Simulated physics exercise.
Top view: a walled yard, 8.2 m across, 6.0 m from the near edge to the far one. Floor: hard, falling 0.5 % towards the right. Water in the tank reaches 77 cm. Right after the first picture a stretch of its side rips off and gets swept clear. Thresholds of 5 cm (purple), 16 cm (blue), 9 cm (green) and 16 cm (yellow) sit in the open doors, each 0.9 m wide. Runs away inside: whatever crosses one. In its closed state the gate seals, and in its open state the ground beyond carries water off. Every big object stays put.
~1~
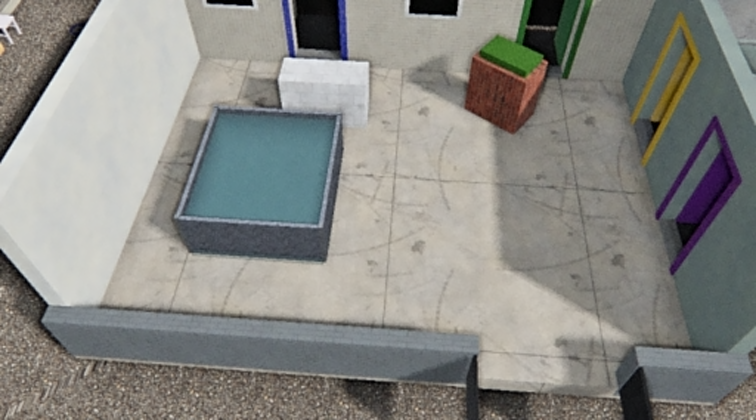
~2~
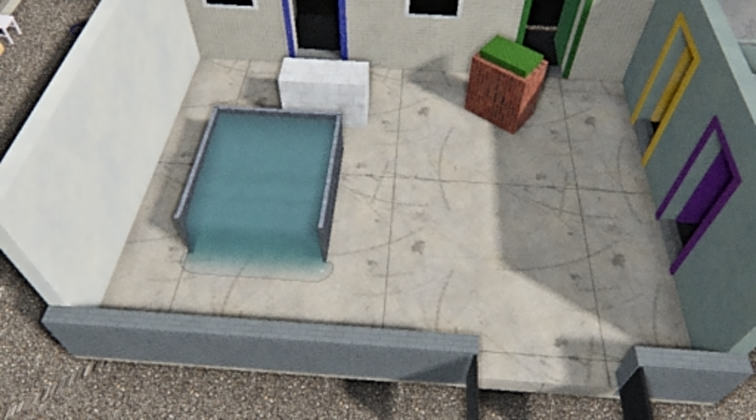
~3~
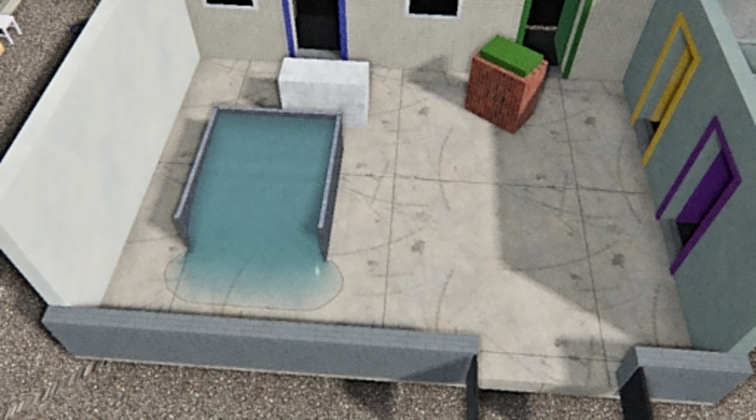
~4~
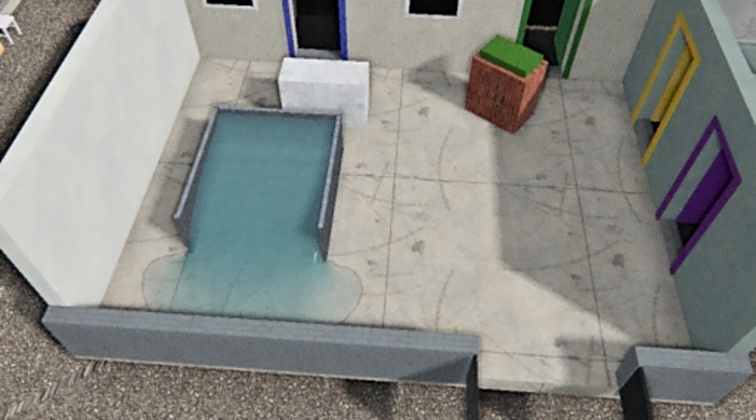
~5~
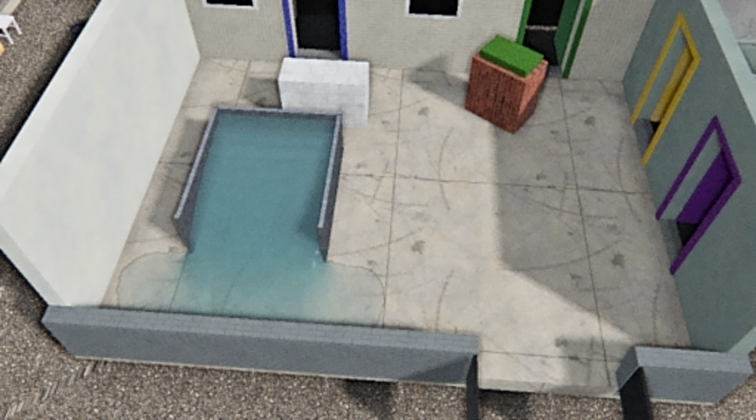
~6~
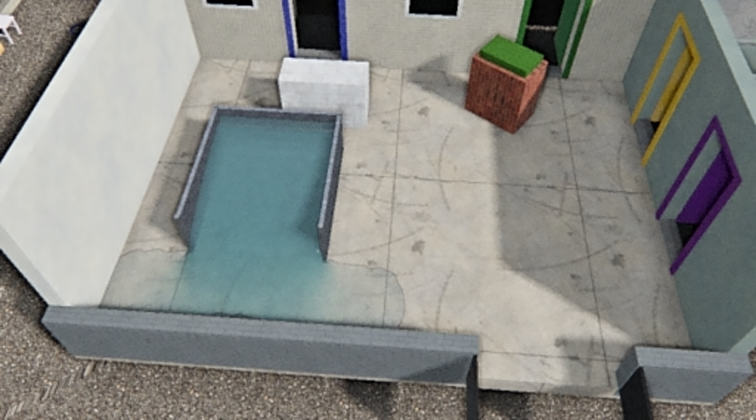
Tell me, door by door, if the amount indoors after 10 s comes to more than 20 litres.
In the end at the purple door the amount will overshoot the limit. At the blue door the amount will not overshoot the limit. At the green door the amount will overshoot the limit. At the yellow door the amount will not overshoot the limit.
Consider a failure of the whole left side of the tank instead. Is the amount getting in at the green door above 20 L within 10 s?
Then green does not exceed it.
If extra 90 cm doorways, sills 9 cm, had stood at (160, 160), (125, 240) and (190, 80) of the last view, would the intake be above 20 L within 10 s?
Per doorway, in order: Insufficient / sufficient / sufficient.
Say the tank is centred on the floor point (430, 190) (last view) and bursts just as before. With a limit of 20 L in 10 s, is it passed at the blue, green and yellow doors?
Result - blue door does not exceed it, green door does not exceed it, yellow door does not exceed it.
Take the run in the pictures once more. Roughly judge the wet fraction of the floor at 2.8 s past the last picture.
Close to 60 in a hundred parts are wet.
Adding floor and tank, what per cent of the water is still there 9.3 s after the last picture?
I'd put it at some 88 percent still there.
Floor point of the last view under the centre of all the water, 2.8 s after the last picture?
Its balance point lies near (306, 243).
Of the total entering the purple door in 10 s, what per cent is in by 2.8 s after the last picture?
About 15%.
Then, 0.7 s after the last picture water covers 15 % of the floor and is deepest (64 cm) near (103, 332); purple door not reached, blue door not reached, green door not reached, yellow door not reached.
Then, 1.5 s after the last picture water covers 35 % of the floor and is deepest (54 cm) near (103, 332); purple door not reached, blue door not reached, green door not reached, yellow door not reached.
Then, 2.8 s after the last picture water covers 60 % of the floor and is deepest (40 cm) near (199, 63); purple door 17 cm at the sill, 27 L in, blue door not reached, green door not reached, yellow door not reached.
Then, 5.3 s after the last picture water covers 85 % of the floor and is deepest (20 cm) near (468, 104); purple door 11 cm at the sill, 119 L in, blue door 8 cm at the sill, 0 L in, green door 9 cm at the sill, 0 L in, yellow door 7 cm at the sill, 0 L in.
Then, 9.3 s after the last picture water covers 90 % of the floor and is deepest (16 cm) near (649, 205); purple door 9 cm at the sill, 165 L in, blue door 5 cm at the sill, 0 L in, green door 14 cm at the sill, 57 L in, yellow door 13 cm at the sill, 4 L in.
